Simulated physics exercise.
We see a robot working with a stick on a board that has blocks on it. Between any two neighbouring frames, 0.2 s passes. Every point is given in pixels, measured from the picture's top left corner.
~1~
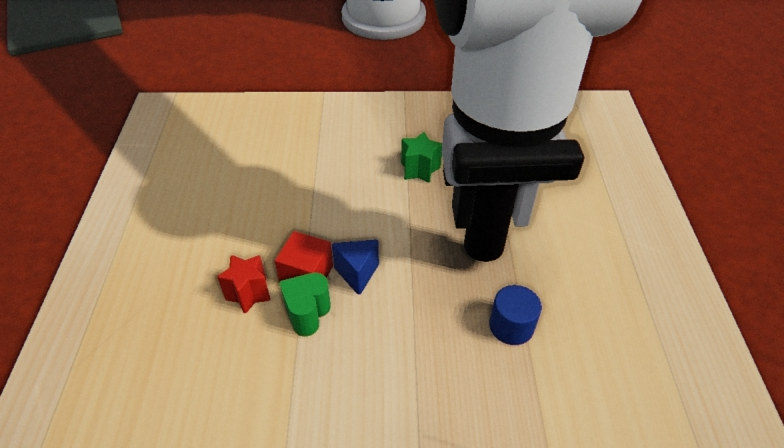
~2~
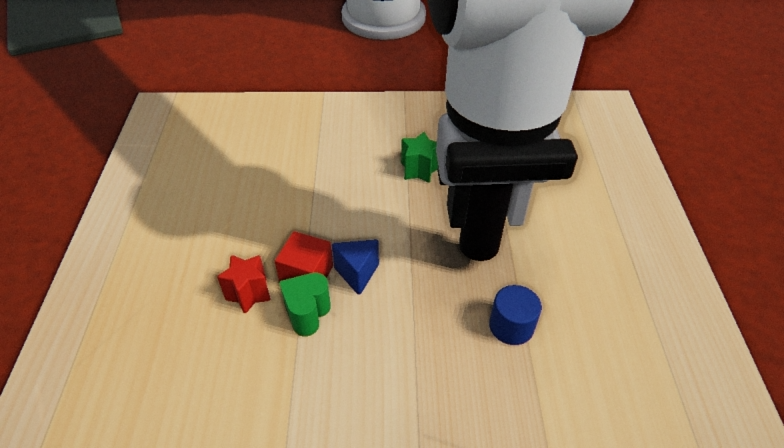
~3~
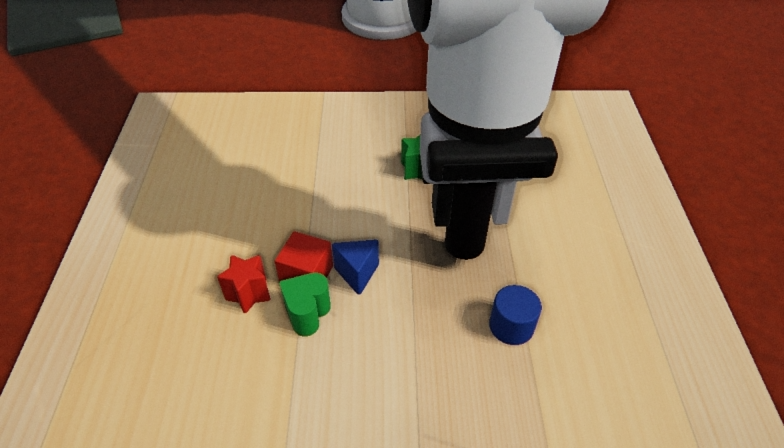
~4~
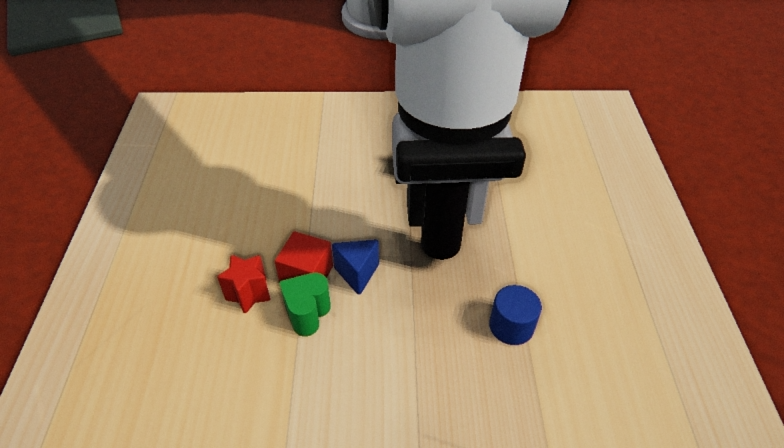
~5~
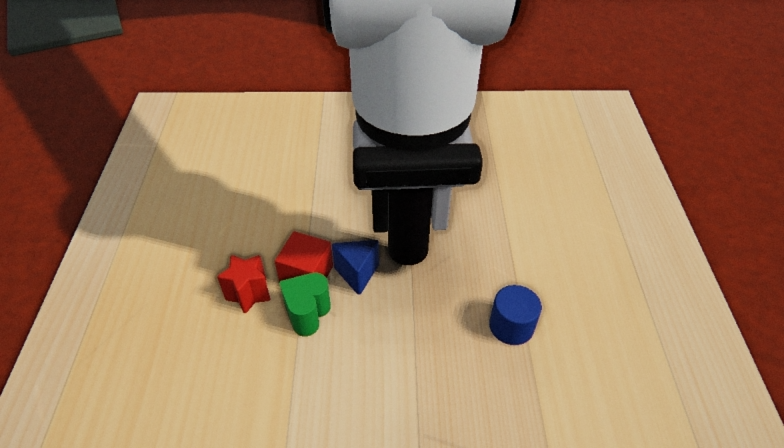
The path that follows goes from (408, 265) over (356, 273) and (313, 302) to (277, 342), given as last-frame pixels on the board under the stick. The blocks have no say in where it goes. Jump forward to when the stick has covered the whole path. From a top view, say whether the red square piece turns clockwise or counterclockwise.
With the clock.
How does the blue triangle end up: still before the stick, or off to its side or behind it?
The blue triangle slips off.
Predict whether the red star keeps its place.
The block you're asking about gets moved.
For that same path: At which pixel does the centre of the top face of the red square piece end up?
I expect it at (270, 249).
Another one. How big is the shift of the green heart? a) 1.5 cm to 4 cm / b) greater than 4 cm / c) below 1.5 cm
My answer is option b.
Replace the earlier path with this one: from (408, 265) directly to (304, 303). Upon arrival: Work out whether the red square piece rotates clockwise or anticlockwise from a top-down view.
Top view: Counterclockwise.
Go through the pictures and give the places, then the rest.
Tip of the stick (484, 247), middles of tops, red star (242, 270), red square piece (303, 251), green heart (303, 291), blue triangle (356, 251), in the first frame.
Stick (479, 246), nothing pushed, in the second frame.
Stick (465, 245), nothing pushed, in the third frame.
Stick (441, 245), nothing pushed, in the fourth frame.
Stick (408, 250), red star (242, 270), red square piece (303, 251), green heart (303, 291), blue triangle (356, 251), in the fifth frame.
On the path given first. One third of the way, stick (354, 259); red square piece (286, 252), turned 15° clockwise; blue triangle (320, 262), turned 50° anticlockwise.
Two thirds of the way, stick (311, 287); red star (231, 269), turned 30° anticlockwise; red square piece (270, 250), turned 30° clockwise; green heart (273, 323), turned 45° anticlockwise; blue triangle (271, 283), turned 35° anticlockwise.
At the end, stick (273, 328); red star (227, 268), turned 15° anticlockwise; red square piece (270, 249), turned 30° clockwise; green heart (248, 352), turned 90° anticlockwise; blue triangle (243, 300).
